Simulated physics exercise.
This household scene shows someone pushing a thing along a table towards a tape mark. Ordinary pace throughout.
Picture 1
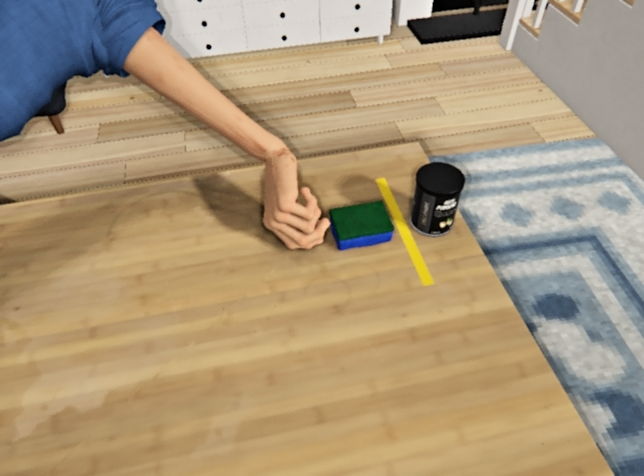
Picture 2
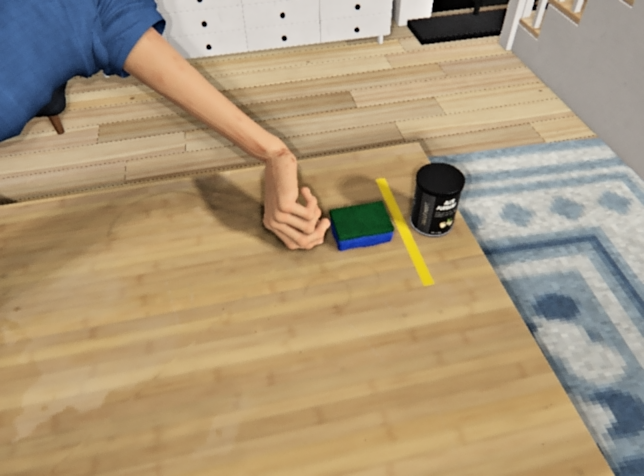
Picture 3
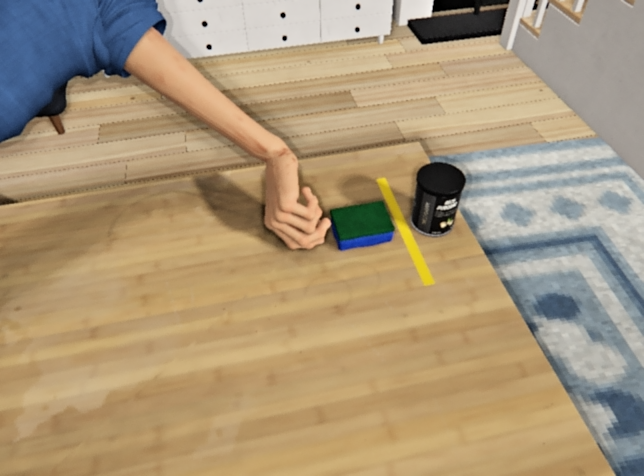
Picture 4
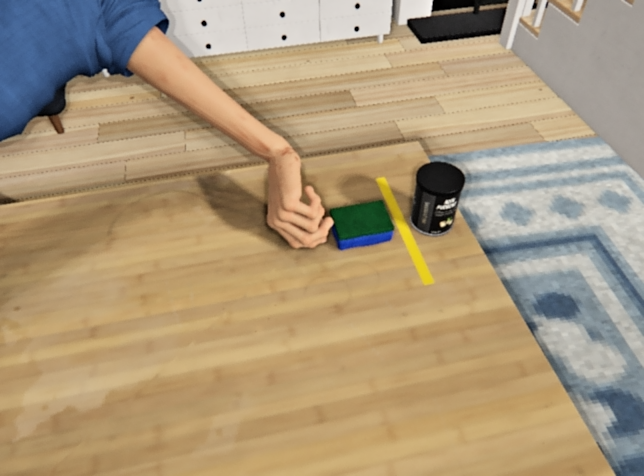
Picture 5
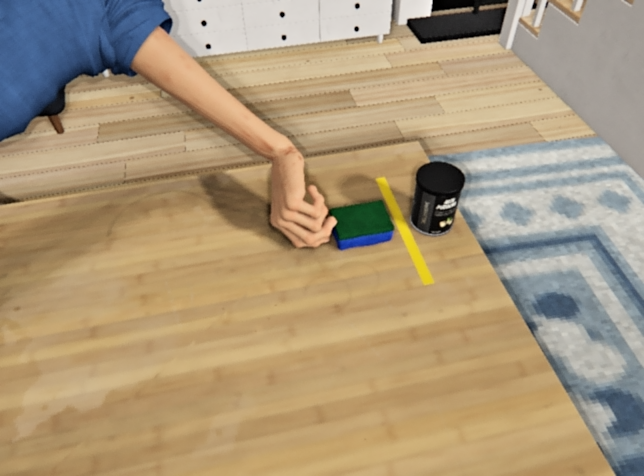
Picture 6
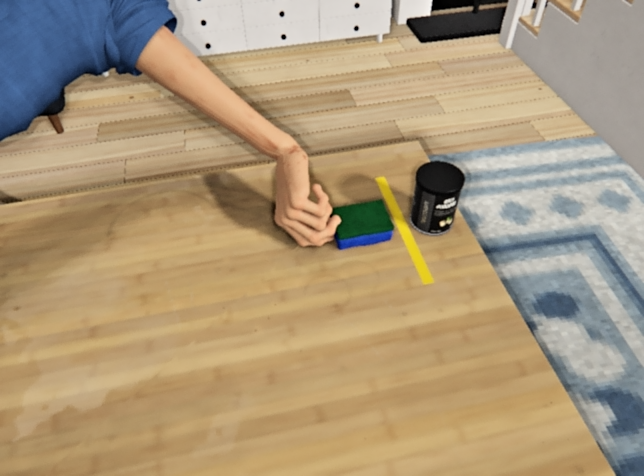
On a wooden table in a home, a blue sponge with a green top sits left of a yellow tape strip, with a black pot beyond it. A hand reaching in from the upper left shifts slightly rightward against the sponge, which barely moves, while the pot stays still.
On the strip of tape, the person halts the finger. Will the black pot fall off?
Yes.
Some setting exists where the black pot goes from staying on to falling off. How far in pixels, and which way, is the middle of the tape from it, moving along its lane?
Shift needed: About 16 pixels, direction left.
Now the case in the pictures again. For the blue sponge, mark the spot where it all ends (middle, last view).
It ends up around (434, 212).
Then, 1.42 s later than the last frame, black pot tilted by 22° near (490, 196).
Then, 1.66 s later than the last frame, black pot dropping near (490, 287).
Then, 1.86 s later than the last frame, black pot fallen near (482, 384).
When it is over, the black pot falls off the table.
